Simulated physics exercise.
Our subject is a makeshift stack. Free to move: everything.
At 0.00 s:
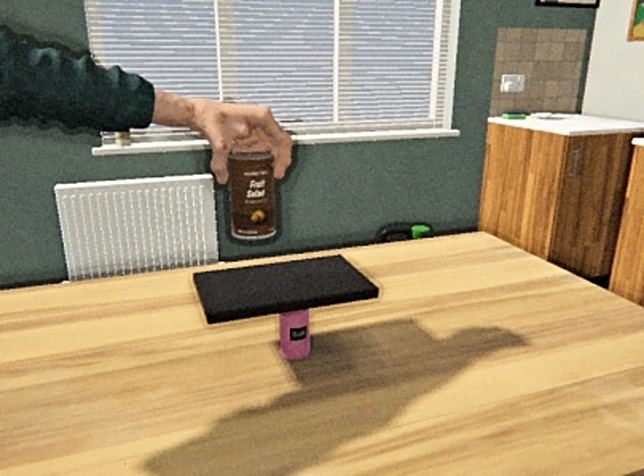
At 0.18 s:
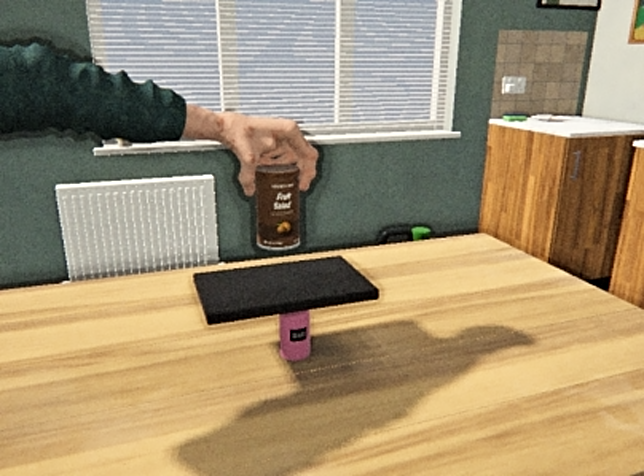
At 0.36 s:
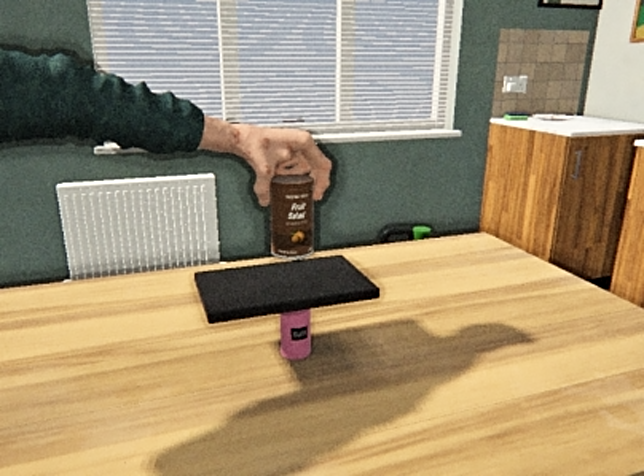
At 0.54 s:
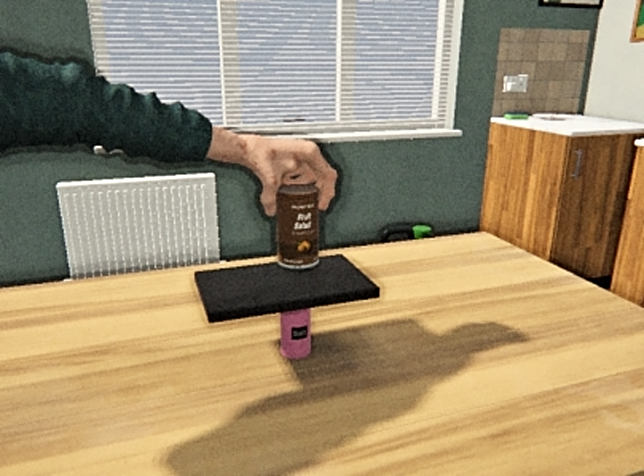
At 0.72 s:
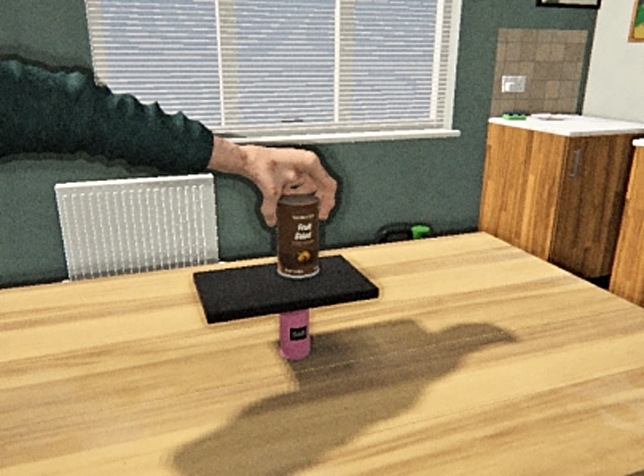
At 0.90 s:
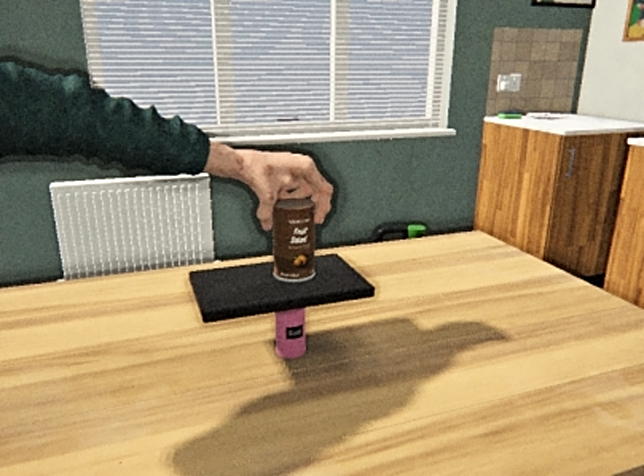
In a room with a window and radiator, a hand lowers a brown tin rightward and down onto a black slab resting on a pink shaker on a wooden table, and keeps its fingers around the tin.
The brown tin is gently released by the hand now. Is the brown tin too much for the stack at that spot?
Oh, it remains standing just fine.
After 1.20 s, no change.
After 1.60 s, brown tin resting near (294, 240).
In the end (2.0 s), all 3 unmoved. At the end, from the last picture's camera, brown tin near (294, 240). The stack holds.
